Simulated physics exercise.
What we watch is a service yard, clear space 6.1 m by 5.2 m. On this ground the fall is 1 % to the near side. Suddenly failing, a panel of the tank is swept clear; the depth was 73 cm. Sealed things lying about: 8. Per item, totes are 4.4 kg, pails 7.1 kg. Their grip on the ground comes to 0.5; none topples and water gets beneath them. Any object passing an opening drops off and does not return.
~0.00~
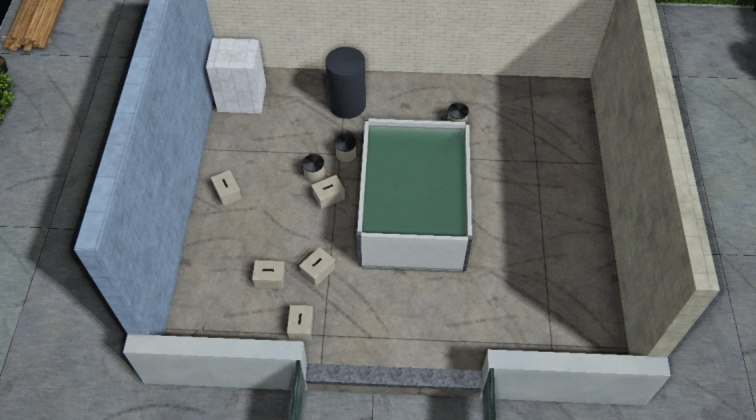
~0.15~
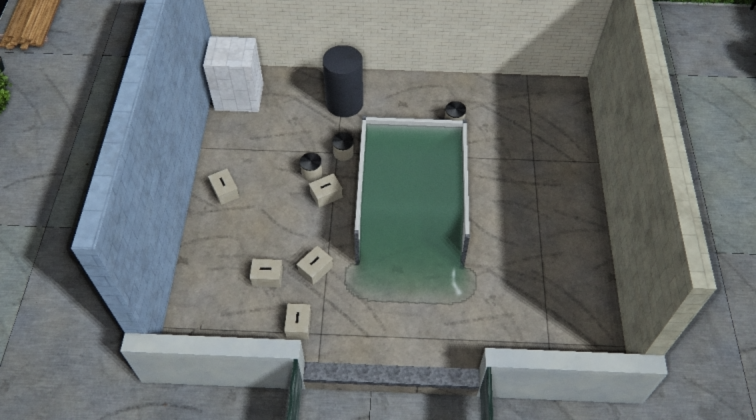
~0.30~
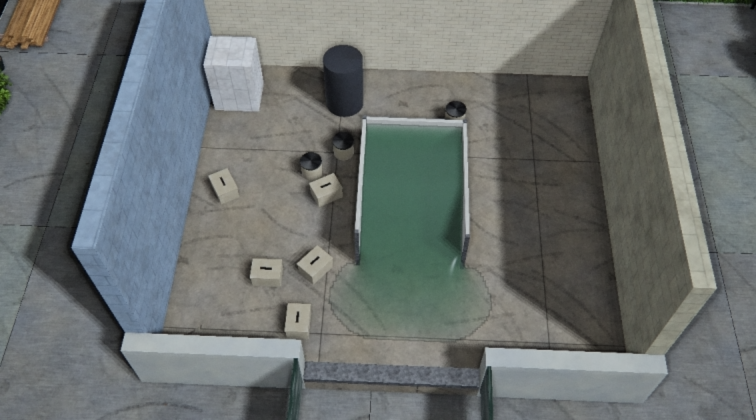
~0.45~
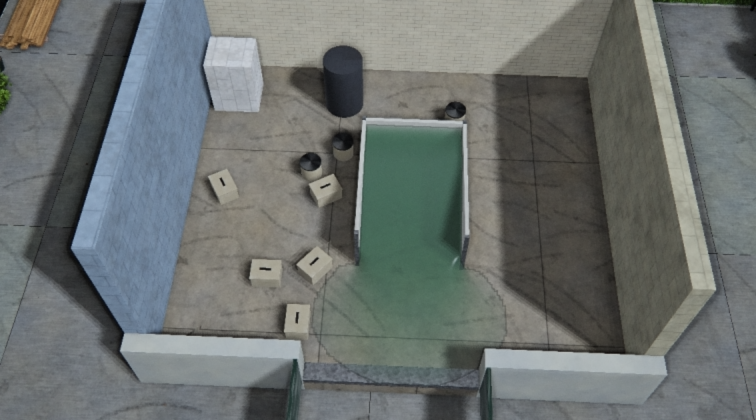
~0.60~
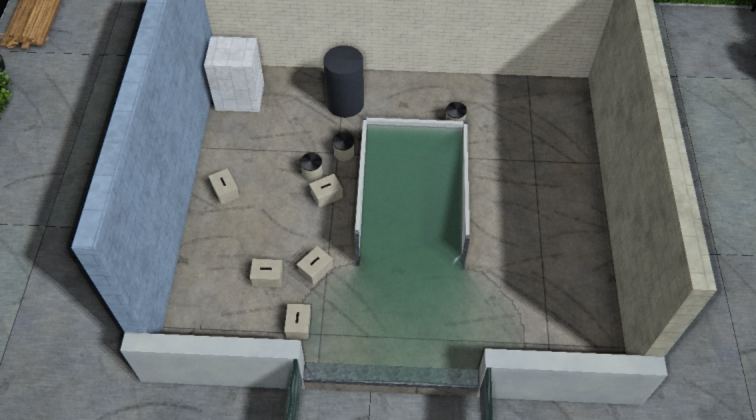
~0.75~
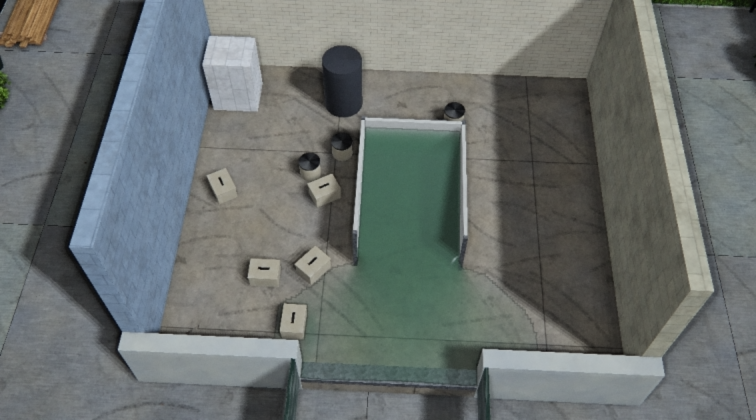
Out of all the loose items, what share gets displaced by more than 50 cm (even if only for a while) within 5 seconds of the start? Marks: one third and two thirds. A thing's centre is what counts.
I expect the share moved that far will be below a third.
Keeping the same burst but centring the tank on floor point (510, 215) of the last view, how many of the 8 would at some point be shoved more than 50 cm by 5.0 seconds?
So the tally would be 2.
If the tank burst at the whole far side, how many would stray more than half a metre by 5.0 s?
The answer then is 3.
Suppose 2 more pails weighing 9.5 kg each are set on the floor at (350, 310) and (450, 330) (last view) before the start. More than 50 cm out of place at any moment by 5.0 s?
The first comes out beyond the limit, the second beyond the limit.
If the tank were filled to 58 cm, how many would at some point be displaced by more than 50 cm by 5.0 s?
Then 1.
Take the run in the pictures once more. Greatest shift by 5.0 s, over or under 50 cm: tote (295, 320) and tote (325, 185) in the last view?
In that order: More, less.
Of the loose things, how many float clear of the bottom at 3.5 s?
Count: 0.
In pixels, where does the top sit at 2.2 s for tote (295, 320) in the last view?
Near (195, 305).
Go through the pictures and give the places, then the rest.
The first frame shows a tote at (300, 319), on the bottom; a tote at (268, 270) rests on the ground; water covers 2.7 m2; 0 of 8 have shifted.
The second frame shows a tote at (297, 318), on the bottom; a tote at (266, 269), on the bottom; 3.5 m2 under water; 0 of 8 have shifted.
The third frame shows a tote at (298, 317), on the bottom; a tote at (266, 268), on the bottom; 4.8 m2 under water; 0 of 8 have shifted.
The fourth frame shows a tote at (297, 318) rests on the ground; a tote at (266, 269), on the bottom; water covers 6.3 m2; 0 of 8 have shifted.
The fifth frame shows a tote at (297, 318), on the bottom; a tote at (266, 269), on the bottom; water covers 7.1 m2; 0 of 8 have shifted.
The sixth frame shows a tote at (293, 318), on the bottom; a tote at (264, 269), on the bottom; 7.4 m2 under water; 0 of 8 have shifted.
After 1.1 s 0 of 8 are over 50 cm from their spots; 0 afloat.
After 2.2 s 1 of 8 are over 50 cm from their spots; 0 afloat.
After 3.5 s 1 of 8 are over 50 cm from their spots; 0 afloat.
After 5.0 s 1 of 8 are over 50 cm from their spots, and 1 have been at some point; 0 afloat.
